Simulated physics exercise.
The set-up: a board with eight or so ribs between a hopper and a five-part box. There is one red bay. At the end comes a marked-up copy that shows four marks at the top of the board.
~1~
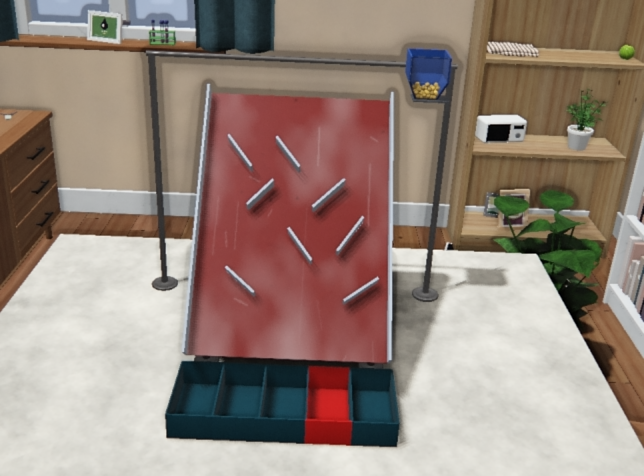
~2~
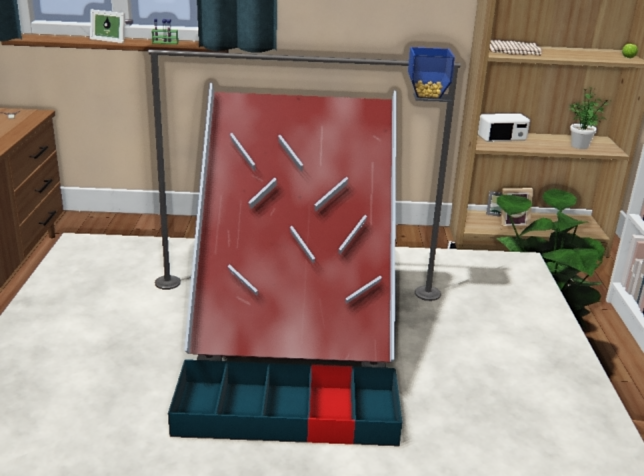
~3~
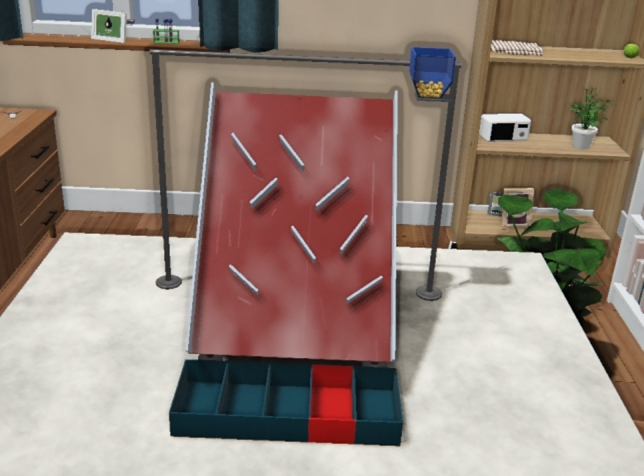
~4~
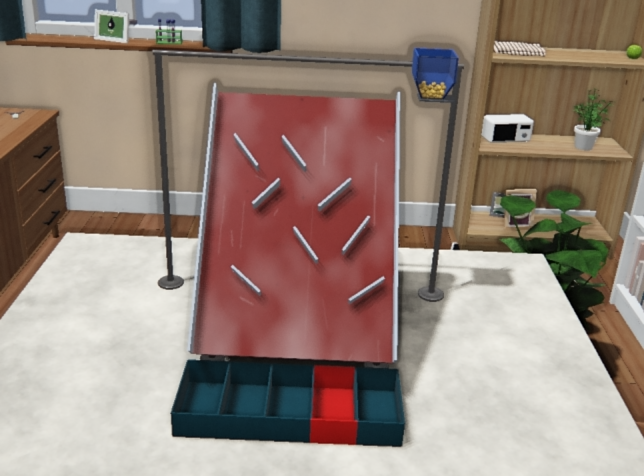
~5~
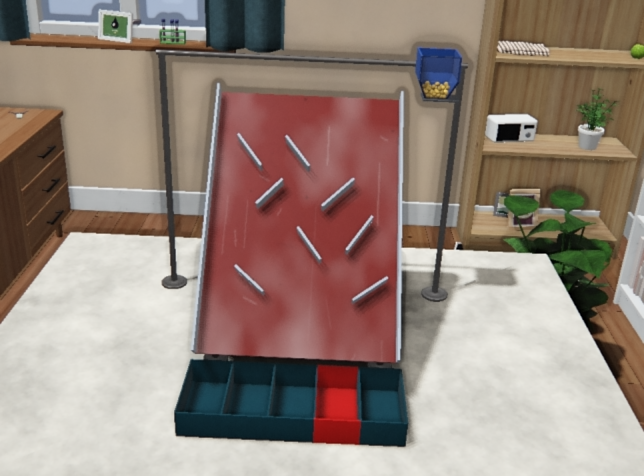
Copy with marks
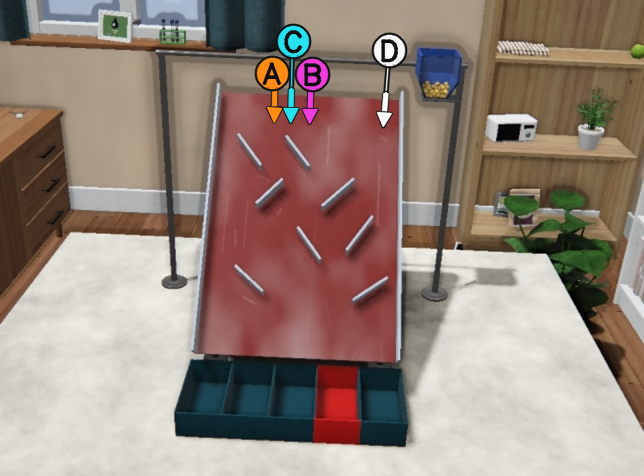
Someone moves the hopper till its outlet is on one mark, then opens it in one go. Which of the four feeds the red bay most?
The answer is mark B.
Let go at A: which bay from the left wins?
The first.
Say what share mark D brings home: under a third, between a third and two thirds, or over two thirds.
Under a third.
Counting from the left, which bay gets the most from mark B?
The fourth from the left.
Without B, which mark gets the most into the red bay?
That is mark C.
On the marked copy, mark A meets the board at (274, 116); mark B meets the board at (309, 118); mark C meets the board at (290, 117); mark D meets the board at (383, 121).
If A is chosen, about a tenth in the red bay, the larger part in other bays.
If B is chosen, roughly two thirds in the red bay, roughly a third in other bays.
If C is chosen, roughly a third in the red bay, roughly two thirds in other bays.
If D is chosen, roughly a quarter in the red bay, the larger part in other bays.
